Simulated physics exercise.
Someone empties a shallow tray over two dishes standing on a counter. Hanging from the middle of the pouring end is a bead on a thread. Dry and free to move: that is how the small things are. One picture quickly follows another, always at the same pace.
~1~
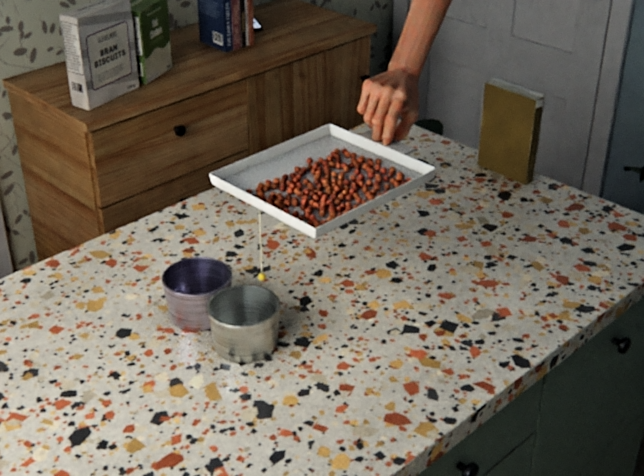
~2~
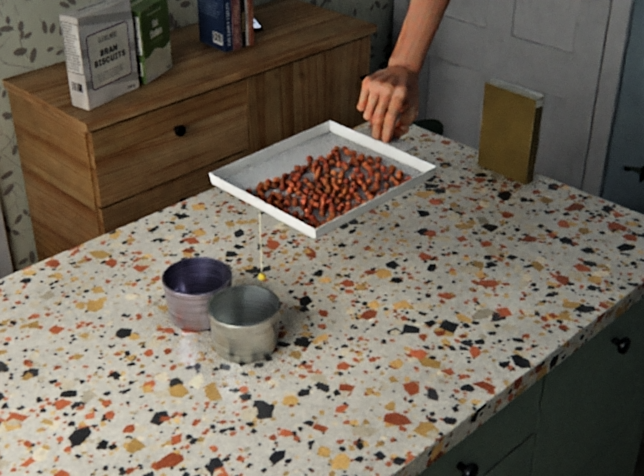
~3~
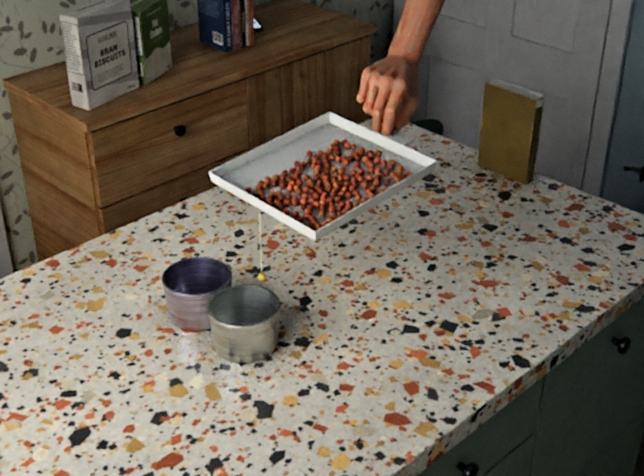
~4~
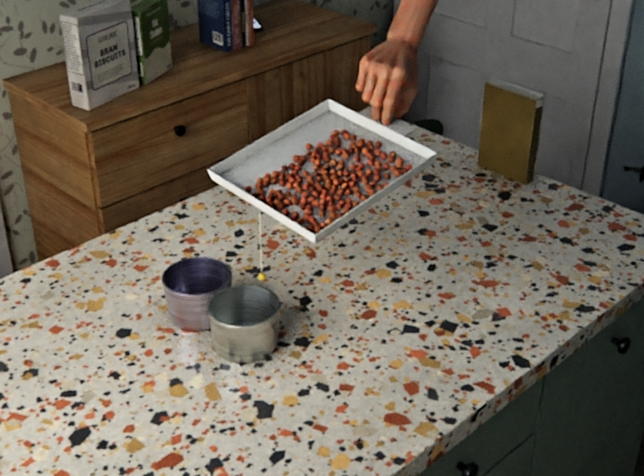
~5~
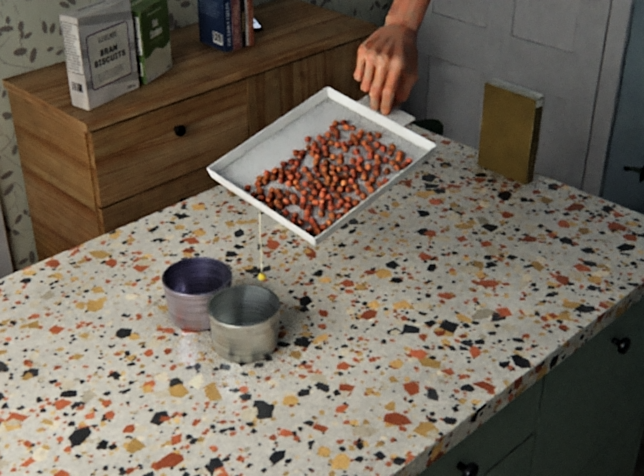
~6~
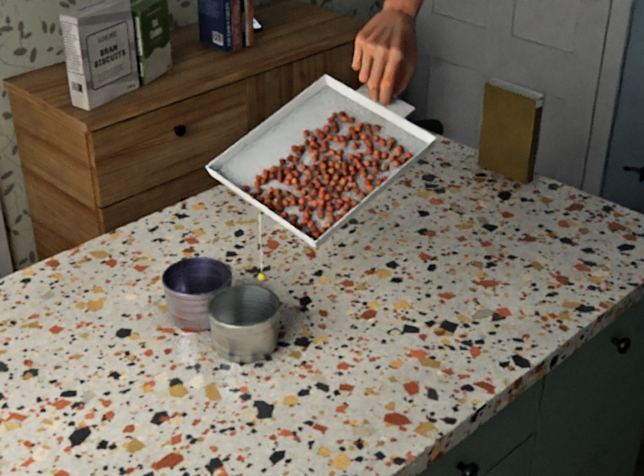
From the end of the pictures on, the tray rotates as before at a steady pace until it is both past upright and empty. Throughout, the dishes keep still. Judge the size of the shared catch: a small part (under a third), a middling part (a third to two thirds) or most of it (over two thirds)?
A small part.
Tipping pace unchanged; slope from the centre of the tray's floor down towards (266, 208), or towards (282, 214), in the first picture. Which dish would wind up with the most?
For the first place you'd get the right-placed dish, for the second the right-placed dish.
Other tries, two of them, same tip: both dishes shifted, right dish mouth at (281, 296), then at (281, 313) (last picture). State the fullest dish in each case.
The first layout gives the one at right, the second layout gives the one at right.
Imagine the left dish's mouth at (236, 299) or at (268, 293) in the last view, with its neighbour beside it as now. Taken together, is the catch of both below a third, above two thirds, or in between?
In order of the places: One to two thirds, then more than two thirds.
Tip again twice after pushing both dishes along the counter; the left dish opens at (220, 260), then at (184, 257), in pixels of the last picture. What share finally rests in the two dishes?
Trial 1 about 10 %, trial 2 about 0 %.
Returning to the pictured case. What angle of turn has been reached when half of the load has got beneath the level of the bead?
About 115 degrees.
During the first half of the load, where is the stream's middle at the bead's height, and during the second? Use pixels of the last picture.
Early-half point (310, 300); late-half point (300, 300).
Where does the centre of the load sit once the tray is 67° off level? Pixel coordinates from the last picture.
(309, 198).
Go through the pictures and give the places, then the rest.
The first picture shows corners of the pouring end at (212, 174) and (315, 227), level; middle of the load at (326, 185), clay pellets; left dish at (171, 304); right dish at (217, 335); bead on its thread at (262, 277).
The second picture shows corners of the pouring end at (212, 173) and (315, 228), level; middle of the load at (326, 184).
The third picture shows corners of the pouring end at (212, 172) and (315, 230), tipped barely, lowest at the right corner; middle of the load at (326, 181).
The fourth picture shows corners of the pouring end at (211, 170) and (315, 234), tipped a little, lowest at the right corner; middle of the load at (326, 177).
The fifth picture shows corners of the pouring end at (210, 168) and (315, 237), tipped clearly, lowest at the right corner; middle of the load at (326, 175).
The sixth picture shows corners of the pouring end at (209, 166) and (315, 240), tipped clearly, lowest at the right corner; middle of the load at (324, 172); left dish at (171, 304); right dish at (217, 335).
Soon, tray tipped steeply; nearly all on the tray; a stray few in the air.
A while on, tray tipped past a quarter turn; about two thirds on the tray; a small part outside both; about a quarter in the air.
Towards the end, tray tipped past a quarter turn; about a quarter in the right dish; most outside both.
Finally, tray tipped past a quarter turn; about a quarter in the right dish; none in the left dish; most outside both.
